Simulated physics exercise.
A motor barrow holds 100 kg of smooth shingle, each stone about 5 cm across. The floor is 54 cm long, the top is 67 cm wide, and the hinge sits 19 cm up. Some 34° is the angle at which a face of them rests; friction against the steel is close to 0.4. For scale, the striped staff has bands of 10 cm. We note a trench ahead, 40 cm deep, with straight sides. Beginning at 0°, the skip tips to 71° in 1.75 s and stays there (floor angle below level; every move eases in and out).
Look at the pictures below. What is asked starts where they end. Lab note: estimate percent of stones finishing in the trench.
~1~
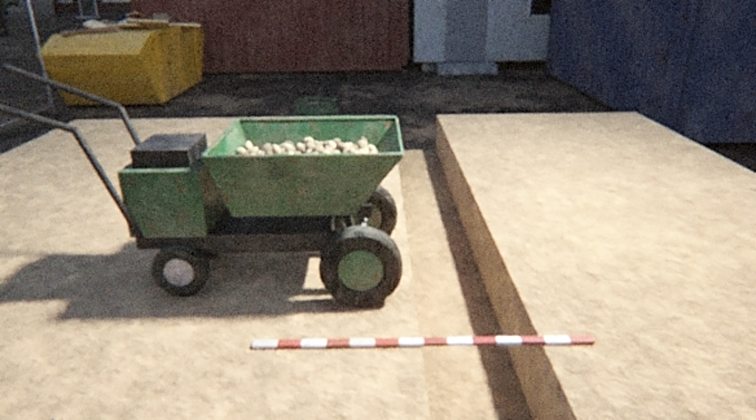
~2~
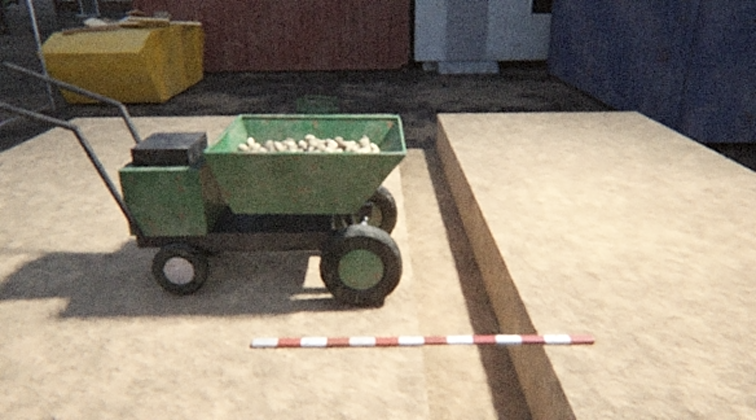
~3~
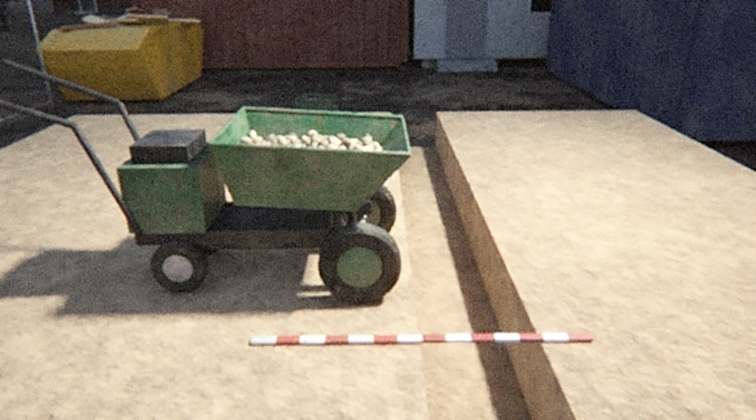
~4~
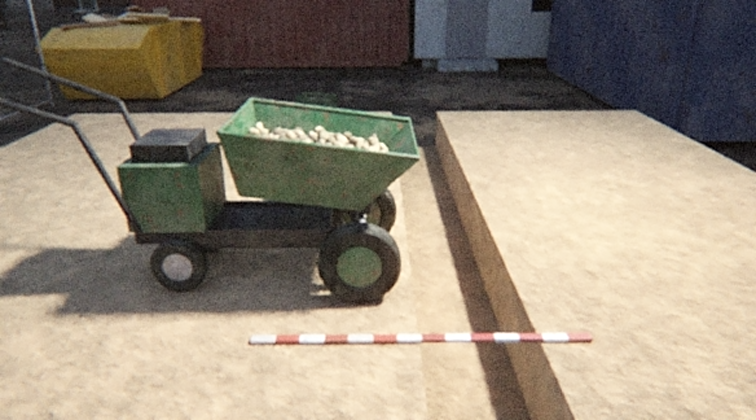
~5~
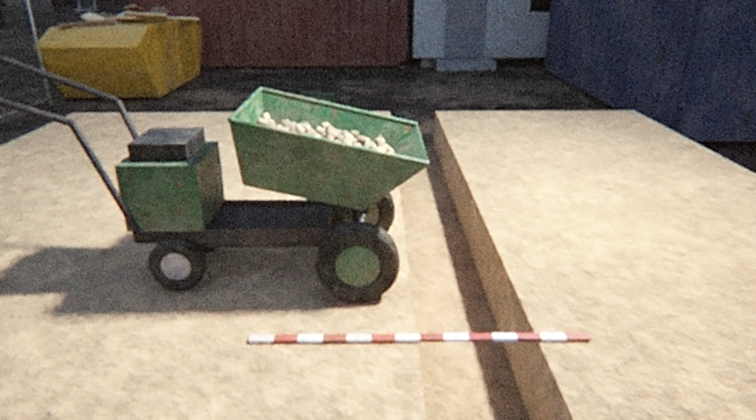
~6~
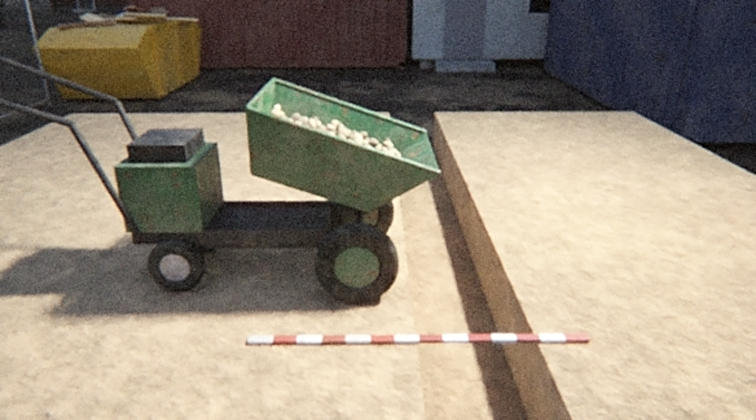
Approx. 59 %.
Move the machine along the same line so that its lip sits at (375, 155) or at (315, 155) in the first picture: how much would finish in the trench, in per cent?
Near 90 and near 100 percent.
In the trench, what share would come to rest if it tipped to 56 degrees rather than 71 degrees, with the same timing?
Around 45 per cent would finish in the trench.
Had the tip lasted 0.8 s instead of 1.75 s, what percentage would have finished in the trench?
Close to 40 per cent then.
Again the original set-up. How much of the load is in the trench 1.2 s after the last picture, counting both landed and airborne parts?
Some 30 per cent.
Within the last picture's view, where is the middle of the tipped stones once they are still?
Their middle ends up near (494, 318).
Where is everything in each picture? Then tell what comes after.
The skip is at 0°, its lip at (403, 155); the top of the load is at (316, 149), in the first picture.
The skip is at 1°, its lip at (405, 155); the top of the load is at (312, 147), in the second picture.
Lip at (410, 155), floor tilted 4°, highest stones at (303, 142), in the third picture.
Lip at (419, 158), floor tilted 8°, highest stones at (276, 136), in the fourth picture.
The skip is at 13°, its lip at (429, 164); the top of the load is at (277, 127), in the fifth picture.
Lip at (439, 173), floor tilted 19°, highest stones at (285, 120), in the sixth picture.
Then, 0.7 s after the last picture the floor is at 60°, 99 % in the skip, 1 % in the trench; the foremost stones are at (491, 230).
Then, 1.2 s after the last picture the floor is at 71°, 38 % in the skip, 29 % in the trench, 33 % past the trench; the foremost stones are at (597, 261).
Then, 1.6 s after the last picture the floor is at 71°, 13 % in the skip, 44 % in the trench, 42 % past the trench; the foremost stones are at (657, 261).
Then, 3.6 s after the last picture the floor is at 71°, 0 % in the skip, 59 % in the trench, 41 % past the trench; the foremost stones are at (677, 258).
